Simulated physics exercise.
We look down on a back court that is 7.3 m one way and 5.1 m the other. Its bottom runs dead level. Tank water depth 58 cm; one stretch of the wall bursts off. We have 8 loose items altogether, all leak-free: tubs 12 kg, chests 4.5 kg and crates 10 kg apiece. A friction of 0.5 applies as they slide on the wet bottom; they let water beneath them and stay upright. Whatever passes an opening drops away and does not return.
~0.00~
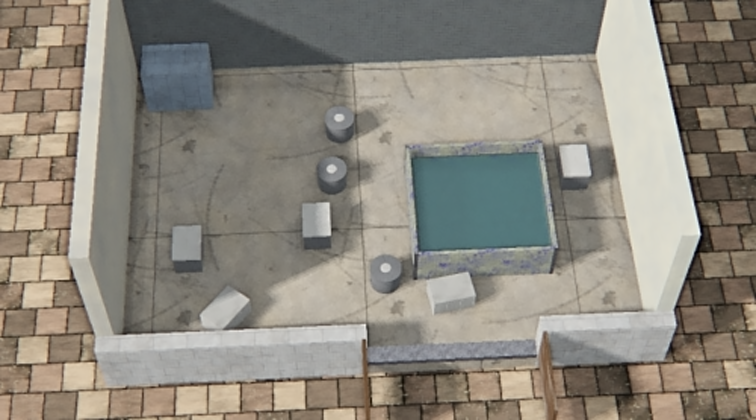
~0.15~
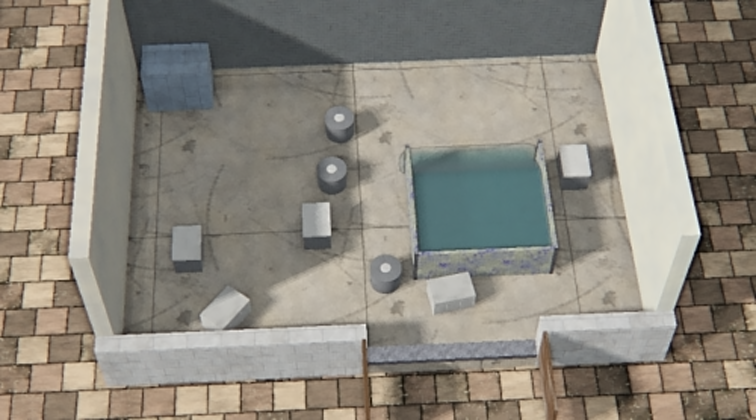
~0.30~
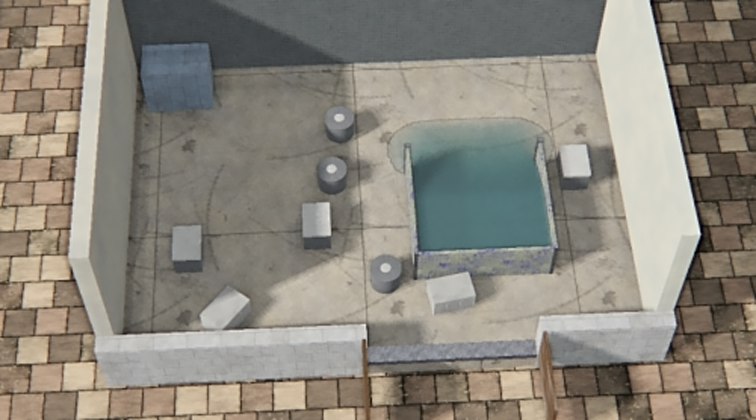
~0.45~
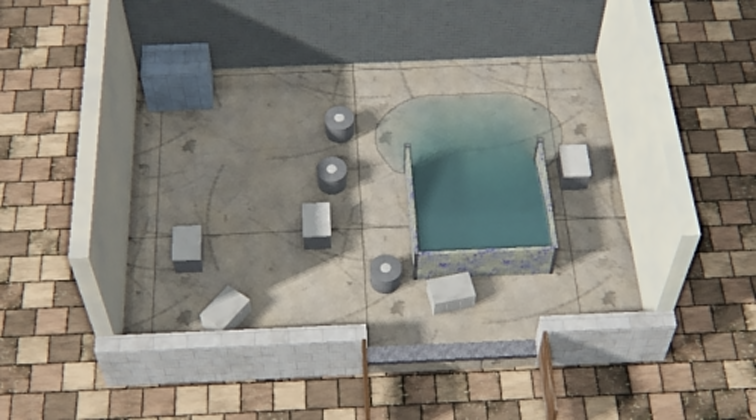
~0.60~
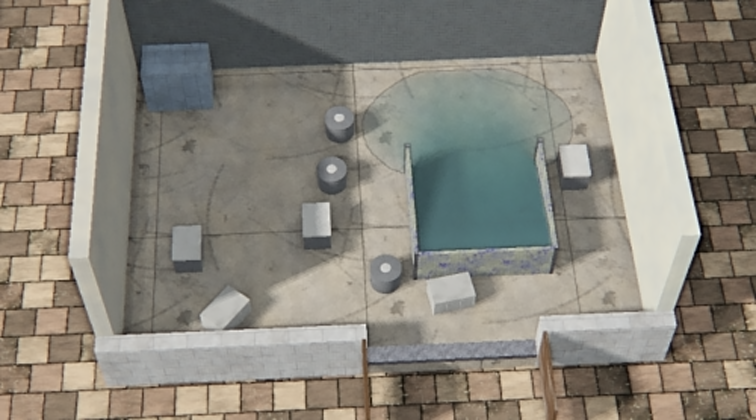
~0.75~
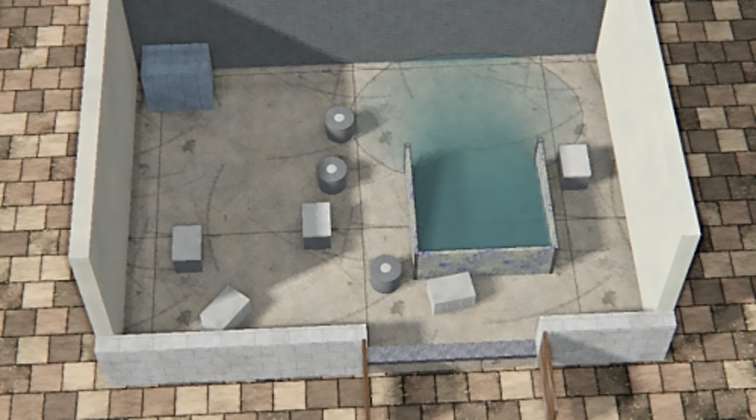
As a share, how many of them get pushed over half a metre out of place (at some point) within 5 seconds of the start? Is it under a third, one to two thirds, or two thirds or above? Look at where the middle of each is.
It is under a third.
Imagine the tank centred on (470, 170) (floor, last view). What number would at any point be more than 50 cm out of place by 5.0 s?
1.
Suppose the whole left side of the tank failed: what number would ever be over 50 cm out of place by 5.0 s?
Then it comes to 5 of them.
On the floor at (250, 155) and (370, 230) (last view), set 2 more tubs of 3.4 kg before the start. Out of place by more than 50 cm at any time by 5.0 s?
Well, in turn they are above that and below that.
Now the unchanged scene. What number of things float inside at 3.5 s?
The number is 1.
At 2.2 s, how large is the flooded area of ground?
Somewhere about 14 m2, give or take.
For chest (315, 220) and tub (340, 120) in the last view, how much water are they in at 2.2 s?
Depth approx. 0 cm / 2 cm.
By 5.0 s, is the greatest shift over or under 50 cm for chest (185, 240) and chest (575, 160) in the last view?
Taking them in turn: The first is below the mark and the second is above the mark.
After 1.1 s 0 of 8 are over 50 cm from their spots; 0 afloat.
After 2.2 s 0 of 8 are over 50 cm from their spots; 0 afloat.
After 3.5 s 1 of 8 are over 50 cm from their spots; 1 afloat.
After 5.0 s 1 of 8 are over 50 cm from their spots, and 1 have been at some point; 1 afloat.
